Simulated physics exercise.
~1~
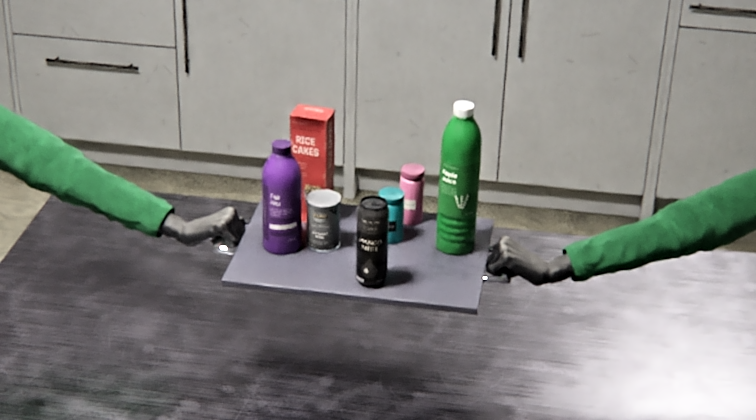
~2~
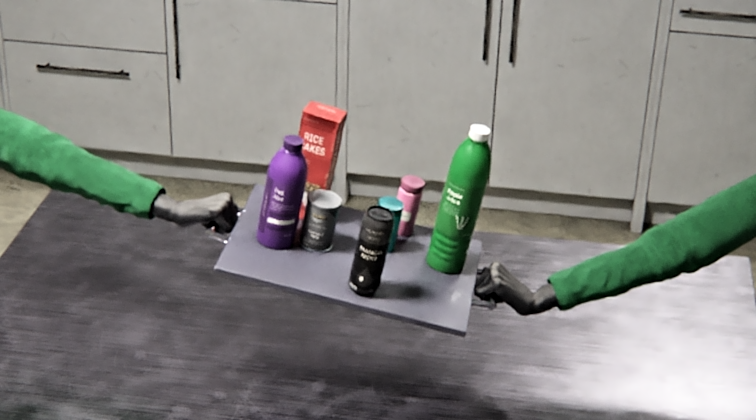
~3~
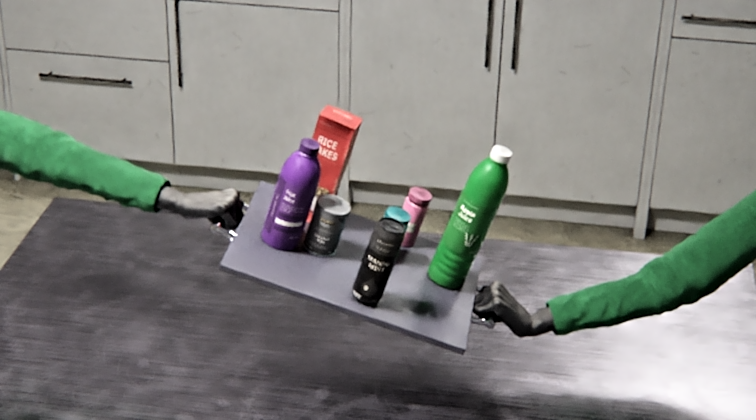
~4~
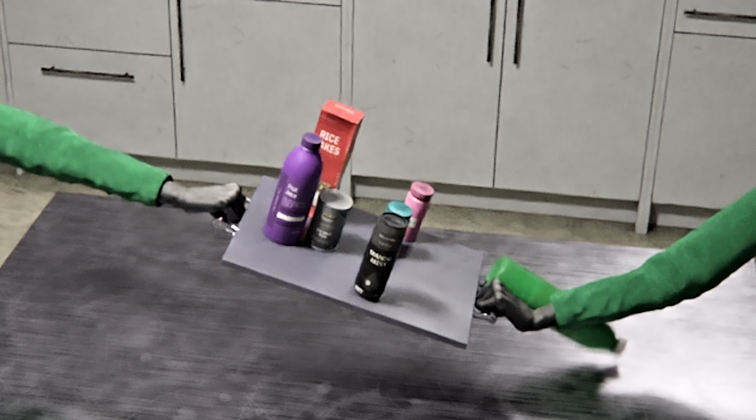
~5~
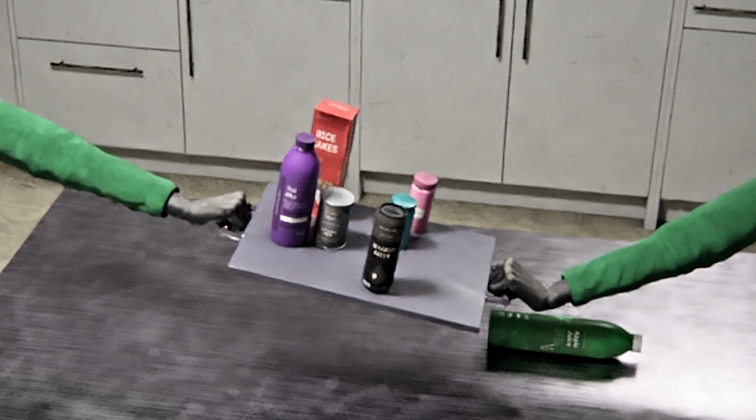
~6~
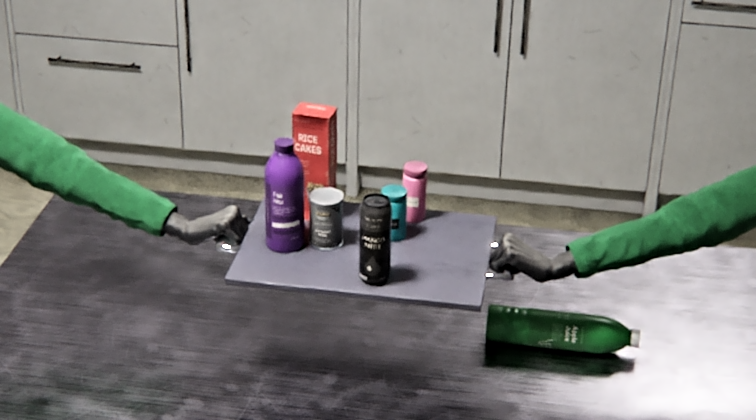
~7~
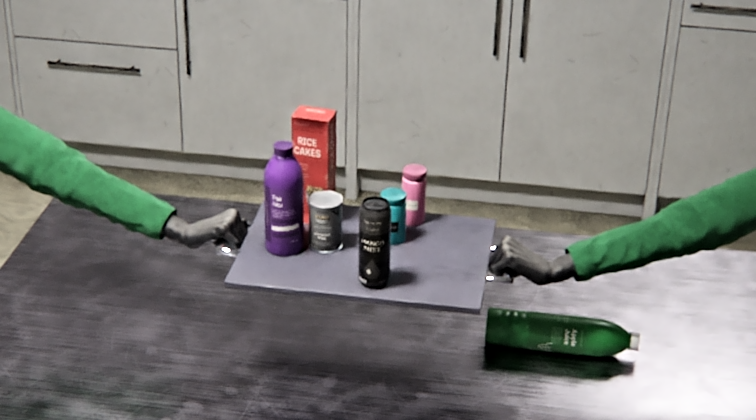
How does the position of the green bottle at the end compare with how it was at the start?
At the start the green bottle stands upright on the tray, and at the end it lies on its side off the tray.
